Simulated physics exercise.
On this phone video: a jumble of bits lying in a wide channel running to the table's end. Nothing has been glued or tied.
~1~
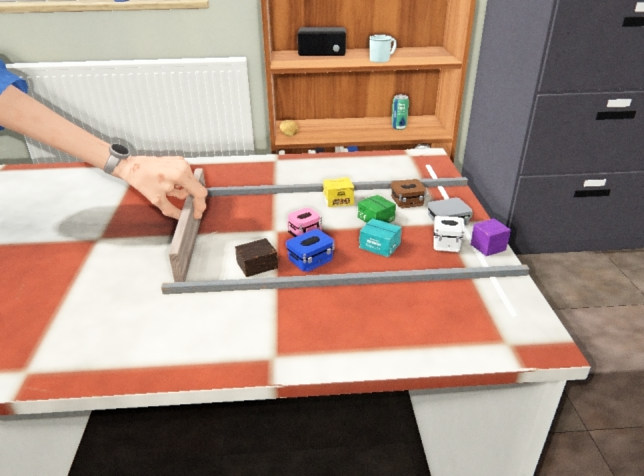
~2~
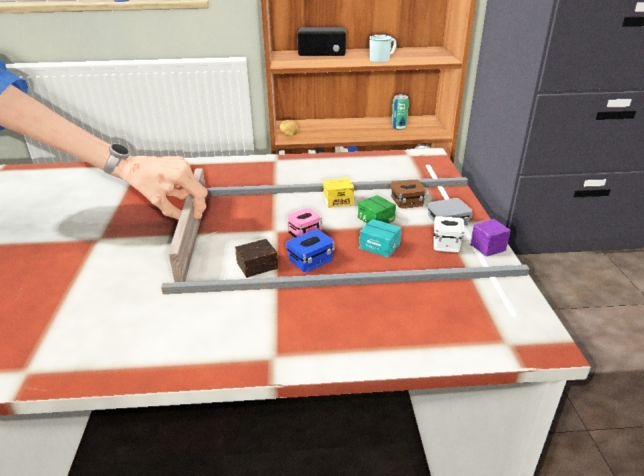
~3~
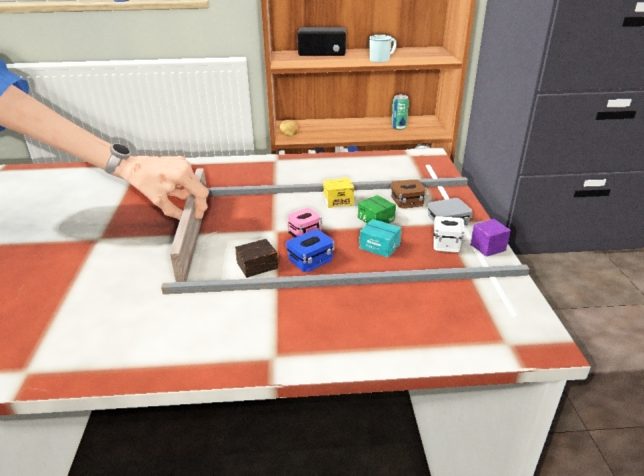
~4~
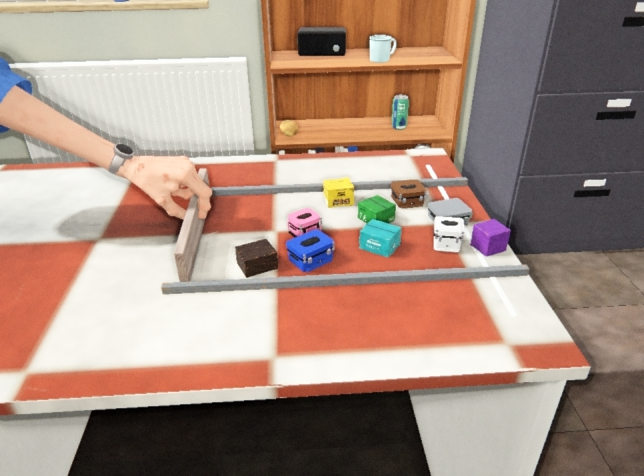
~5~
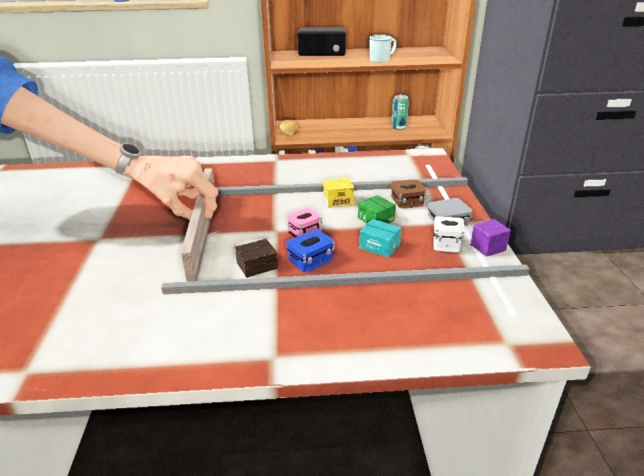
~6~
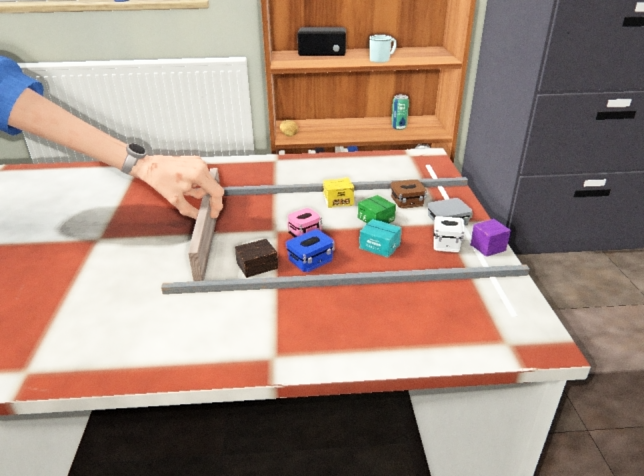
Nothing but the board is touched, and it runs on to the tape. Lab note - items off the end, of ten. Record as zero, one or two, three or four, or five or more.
Five or more slip off.
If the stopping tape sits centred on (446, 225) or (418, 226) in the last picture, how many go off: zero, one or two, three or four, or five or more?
In turn: Three or four, then one to two.
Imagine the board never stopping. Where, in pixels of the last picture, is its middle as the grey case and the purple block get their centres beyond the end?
When the grey case crosses, the middle is near (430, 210); when the purple block crosses, near (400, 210).
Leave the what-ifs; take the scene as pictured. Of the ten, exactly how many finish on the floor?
Count of fallen: 6.
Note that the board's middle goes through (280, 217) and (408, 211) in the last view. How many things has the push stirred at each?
Moved so far: 2, later 10.
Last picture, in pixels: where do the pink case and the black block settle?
Positions - first (478, 220), then (499, 250).
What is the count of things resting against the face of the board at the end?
The count in contact is 4.
Soon after, none off yet; purple block at rest near (490, 238); grey case at rest near (449, 214); white case at rest near (448, 235).
At rest, the number that fall off is five or more; fallen, blue case, turquoise box, brown case, white case, grey case and purple block.
